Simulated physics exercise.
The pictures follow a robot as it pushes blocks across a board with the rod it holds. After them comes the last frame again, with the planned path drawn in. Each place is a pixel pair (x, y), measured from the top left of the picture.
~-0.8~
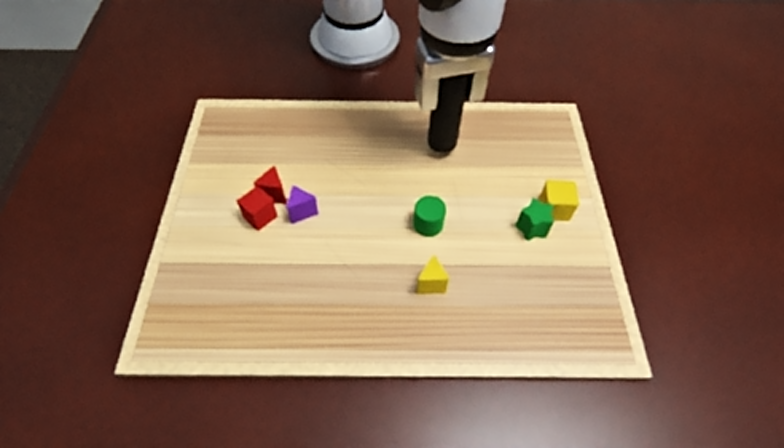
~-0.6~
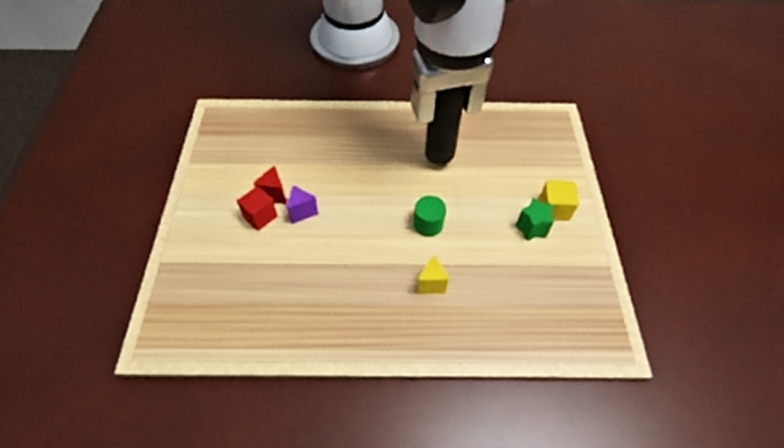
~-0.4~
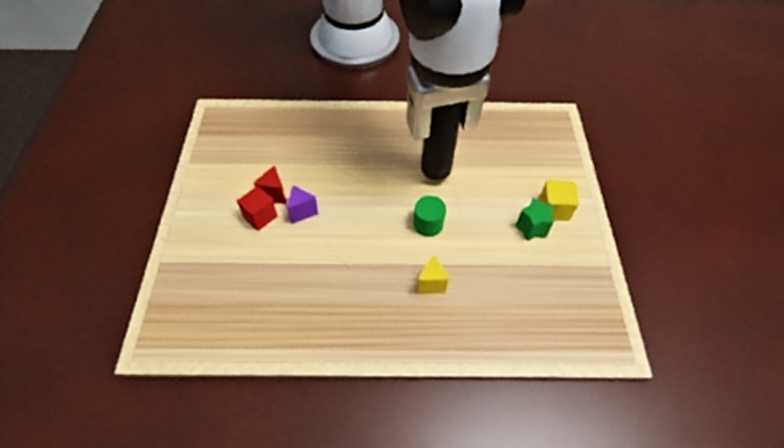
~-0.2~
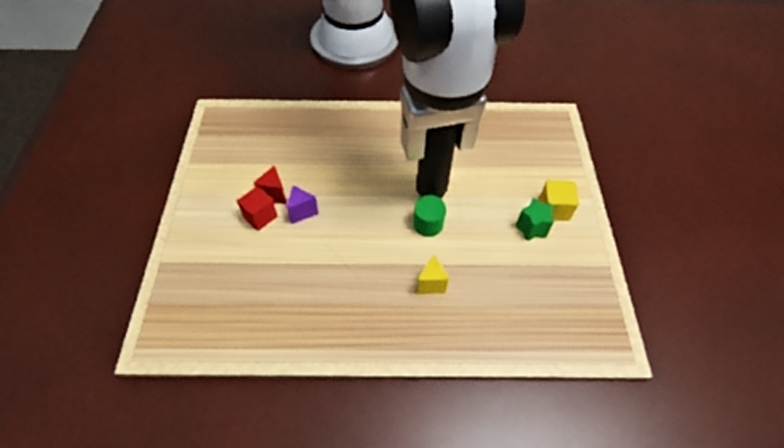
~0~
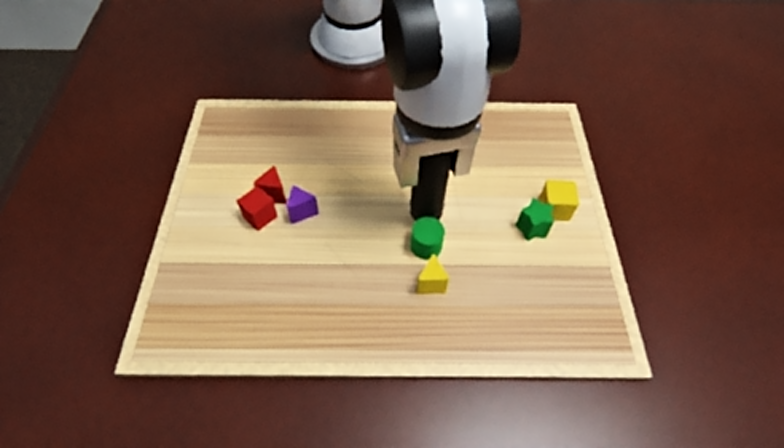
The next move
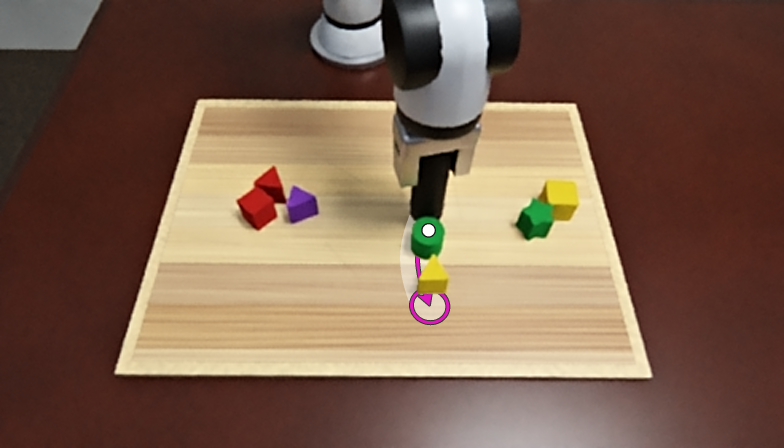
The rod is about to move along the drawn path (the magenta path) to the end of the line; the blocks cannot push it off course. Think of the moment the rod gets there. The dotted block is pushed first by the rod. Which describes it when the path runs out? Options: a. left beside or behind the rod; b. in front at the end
Correct choice: B.
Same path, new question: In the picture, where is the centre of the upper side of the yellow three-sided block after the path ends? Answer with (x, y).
(477, 341)
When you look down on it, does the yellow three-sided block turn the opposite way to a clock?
Short answer: No.
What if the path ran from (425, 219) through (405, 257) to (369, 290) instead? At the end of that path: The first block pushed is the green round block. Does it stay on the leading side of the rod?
The rod has moved past the green round block by the time the path ends.
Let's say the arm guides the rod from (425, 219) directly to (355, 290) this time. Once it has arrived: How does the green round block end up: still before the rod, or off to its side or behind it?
The rod has lost it.
The drawn path runs from (425, 219) via (418, 246) and (419, 275), ending at (430, 306); the dot is on the green round block.
The first path, step by step. One third of the way, rod (419, 239); green round block (432, 258); yellow three-sided block (438, 282), turned 35° clockwise.
Two thirds of the way, rod (420, 269); green round block (441, 288); yellow three-sided block (454, 312), turned 40° clockwise.
At the end, rod (431, 300); green round block (456, 320); yellow three-sided block (477, 341), turned 20° clockwise.
